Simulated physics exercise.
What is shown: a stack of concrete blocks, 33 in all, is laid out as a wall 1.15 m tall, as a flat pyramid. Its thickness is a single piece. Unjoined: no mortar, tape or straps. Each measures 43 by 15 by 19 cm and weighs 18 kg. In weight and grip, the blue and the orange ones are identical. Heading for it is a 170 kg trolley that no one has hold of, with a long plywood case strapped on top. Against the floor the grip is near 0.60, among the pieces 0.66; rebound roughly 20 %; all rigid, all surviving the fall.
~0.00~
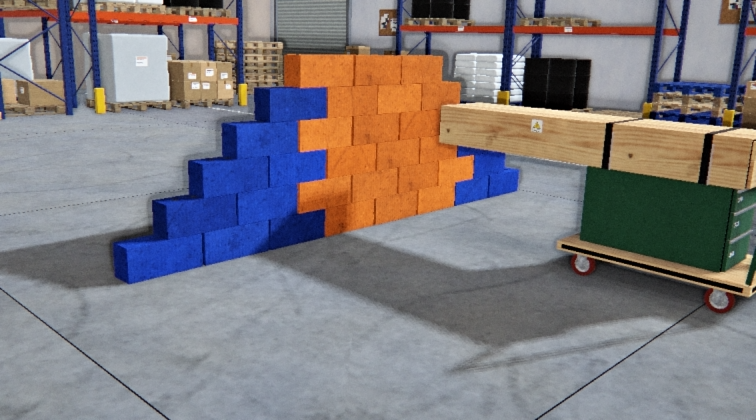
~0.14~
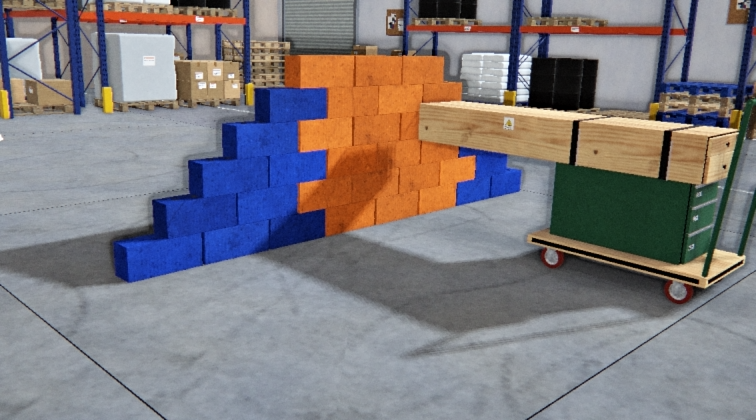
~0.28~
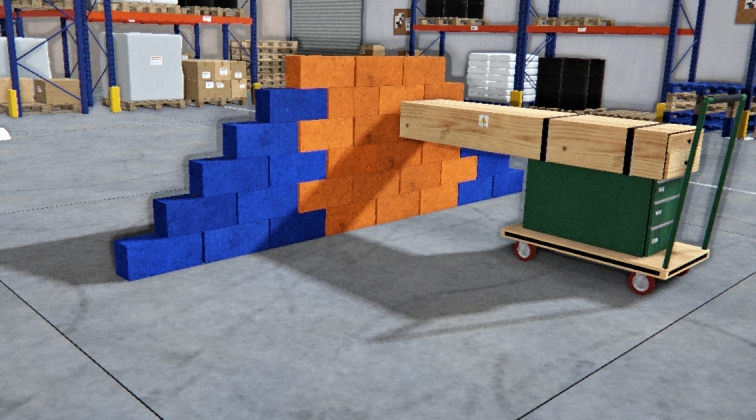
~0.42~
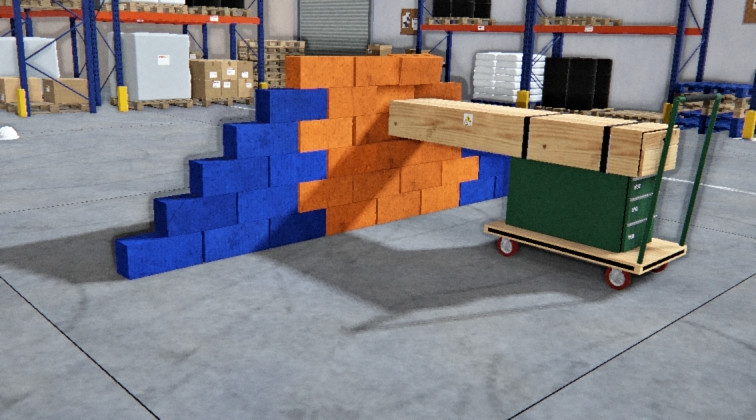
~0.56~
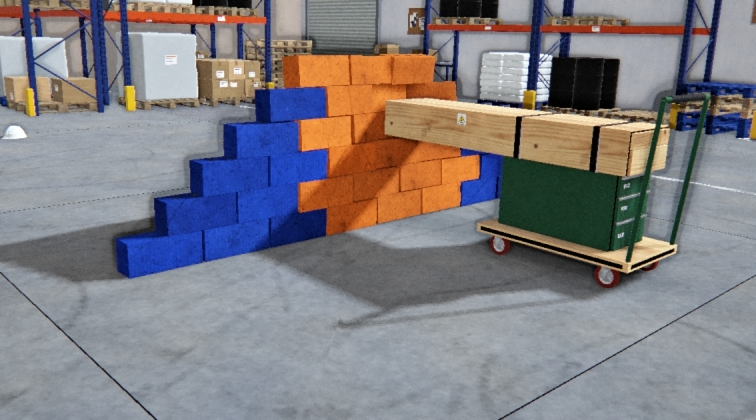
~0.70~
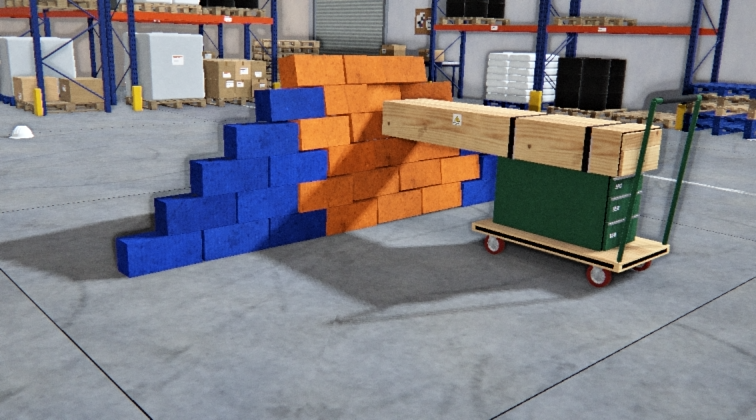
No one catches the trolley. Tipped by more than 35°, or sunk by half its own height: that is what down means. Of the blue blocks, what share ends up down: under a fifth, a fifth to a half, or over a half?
Under a fifth.
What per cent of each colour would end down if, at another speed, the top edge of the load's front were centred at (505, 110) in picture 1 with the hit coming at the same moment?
You'd end up with blue at 0 per cent down and orange at 40 per cent.
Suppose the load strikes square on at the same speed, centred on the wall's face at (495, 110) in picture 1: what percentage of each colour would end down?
Then blue ends 0 per cent down and orange 0 per cent.
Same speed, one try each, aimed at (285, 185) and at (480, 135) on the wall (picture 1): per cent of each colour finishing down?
For blue it's 0 then 10 per cent, for orange 0 then 20 per cent.
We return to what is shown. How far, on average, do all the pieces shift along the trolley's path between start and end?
Averaged out, it's some 20 centimetres.
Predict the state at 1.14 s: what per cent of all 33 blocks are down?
30 %.
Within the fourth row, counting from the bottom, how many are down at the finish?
Down at the end: 3.
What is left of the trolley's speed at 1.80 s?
Something like 0.2 m/s, I'd say.
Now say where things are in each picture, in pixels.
In the first frame (pixels give the middle of a visible side; the camera moves round a little), load (448, 118) 40 cm short of the wall; top blue block (300, 105); top orange block (379, 71); none has stirred.
The second frame shows load (426, 115) 22 cm short of the wall; top blue block (300, 105).
The third frame shows load (407, 113) 41 mm short of the wall; top blue block (300, 105).
The fourth frame shows load (395, 112) 8 cm into the wall's line; top blue block (300, 106); top orange block (378, 71) 29 mm from its place; steepest lean 8°, the block at (422, 71); movement in 6 of them.
The fifth frame shows load (391, 111) 13 cm into the wall's line; top blue block (299, 104) 4° from how it stood; top orange block (372, 70) 6° from how it stood; movement in 20 of them.
The sixth frame shows load (388, 112) 17 cm into the wall's line; top blue block (299, 104) 6° from how it stood; top orange block (366, 69) 12° from how it stood; steepest lean 15°, the block at (405, 69); movement in 20 of them.
After 0.90 s, load 21 cm past the wall's line, still rolling; none of the 13 blue blocks down (0 of 33 in all colours); top blue block 7° from how it stood; top orange block 24° from how it stood.
After 1.14 s, load 26 cm past the wall's line, still rolling; none of the 13 blue blocks down (10 of 33 in all colours); top blue block 3° from how it stood; top orange block 55° from how it stood, 18 cm lower.
After 1.36 s, load 30 cm past the wall's line, still rolling; none of the 13 blue blocks down (11 of 33 in all colours); top blue block unmoved; top orange block on its side.
After 1.80 s, load 38 cm past the wall's line, still rolling; 1 of the 13 blue blocks down (13 of 33 in all colours); top blue block unmoved; top orange block on its side.
In the end (3.1 s), load 43 cm past the wall's line, stopped; 1 of the 13 blue blocks down (13 of 33 in all colours); top blue block unmoved; top orange block on its side. That is 8 per cent. From the last view, middles, top blue block near (293, 106), top orange block near (259, 191).
